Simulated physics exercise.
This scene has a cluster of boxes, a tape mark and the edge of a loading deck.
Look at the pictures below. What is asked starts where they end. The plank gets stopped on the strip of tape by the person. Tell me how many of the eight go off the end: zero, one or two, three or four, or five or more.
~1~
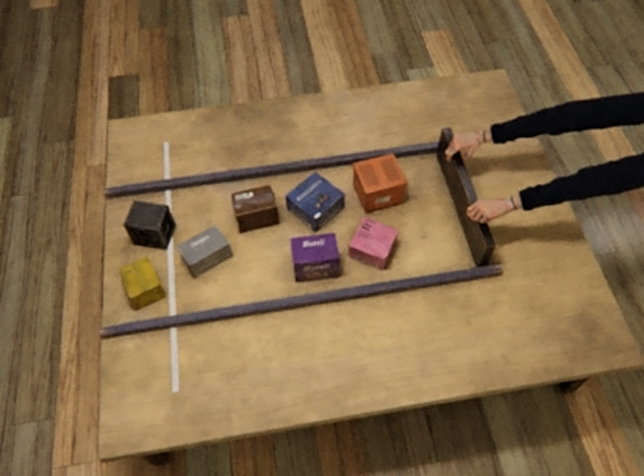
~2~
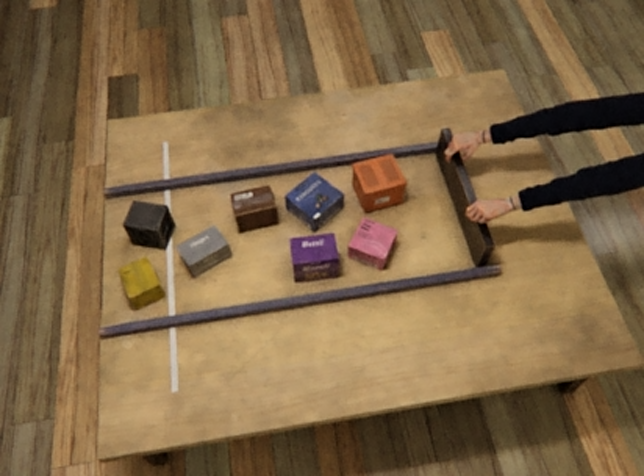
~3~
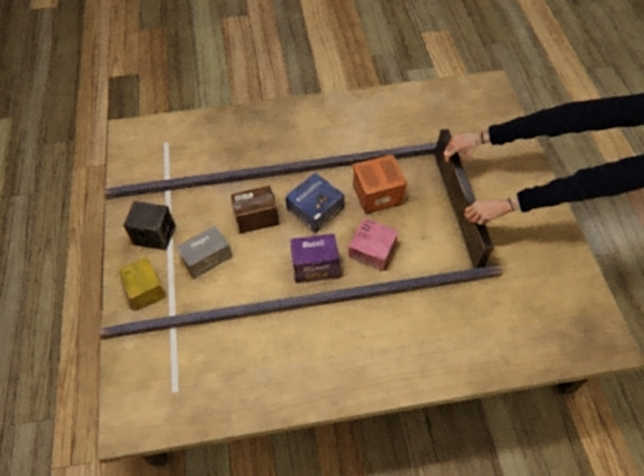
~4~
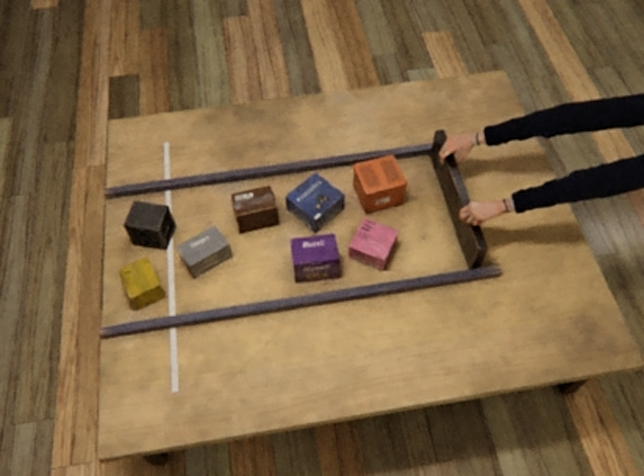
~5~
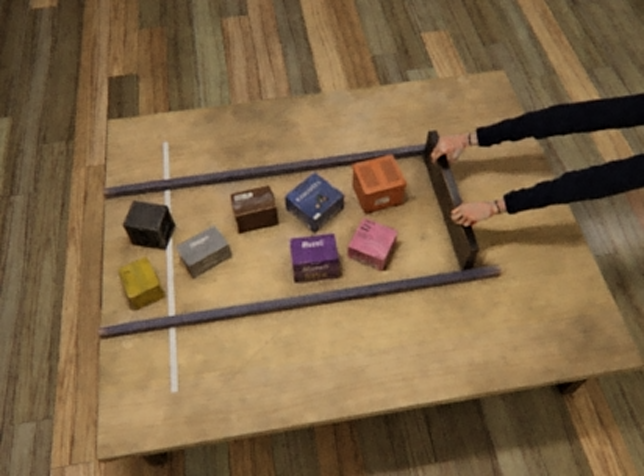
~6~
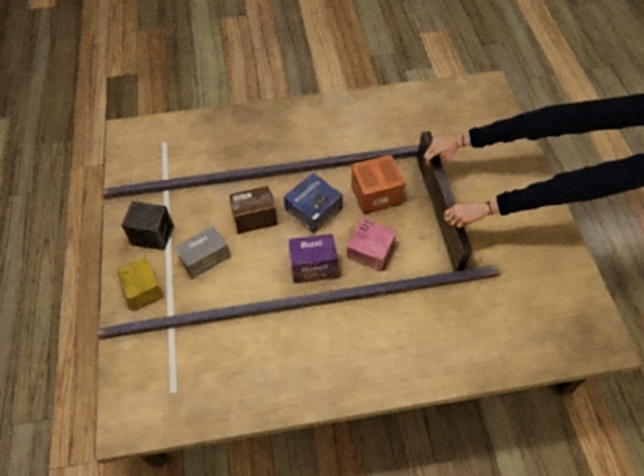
The fall count stops at three or four.
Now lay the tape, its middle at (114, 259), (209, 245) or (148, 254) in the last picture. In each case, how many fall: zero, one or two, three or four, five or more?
In order: Five or over, then one to two, then at least five.
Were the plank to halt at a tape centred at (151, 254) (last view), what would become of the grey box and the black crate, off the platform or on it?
Lab note: Grey box is safe; black crate ends up below.
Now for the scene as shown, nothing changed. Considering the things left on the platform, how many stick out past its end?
Result: 1.
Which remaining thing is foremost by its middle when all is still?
It's the purple box that ends nearest.
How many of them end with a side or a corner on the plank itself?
Well, it touches 3.
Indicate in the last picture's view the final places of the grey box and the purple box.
The grey box stops around (144, 250); the purple box around (102, 299).
Early on, none off yet; yellow parcel at rest near (141, 283); black crate at rest near (149, 226); grey box at rest near (203, 252).
A while later, none off yet; yellow parcel at rest near (141, 283); black crate travelled a little near (135, 229); grey box at rest near (201, 253).
Further along, one off so far; yellow parcel travelled a little near (120, 283); black crate in the air near (78, 287); grey box travelled a little near (194, 248).
Finally, the number that fall off is three or four; lost, blue box, brown box, black crate and yellow parcel.
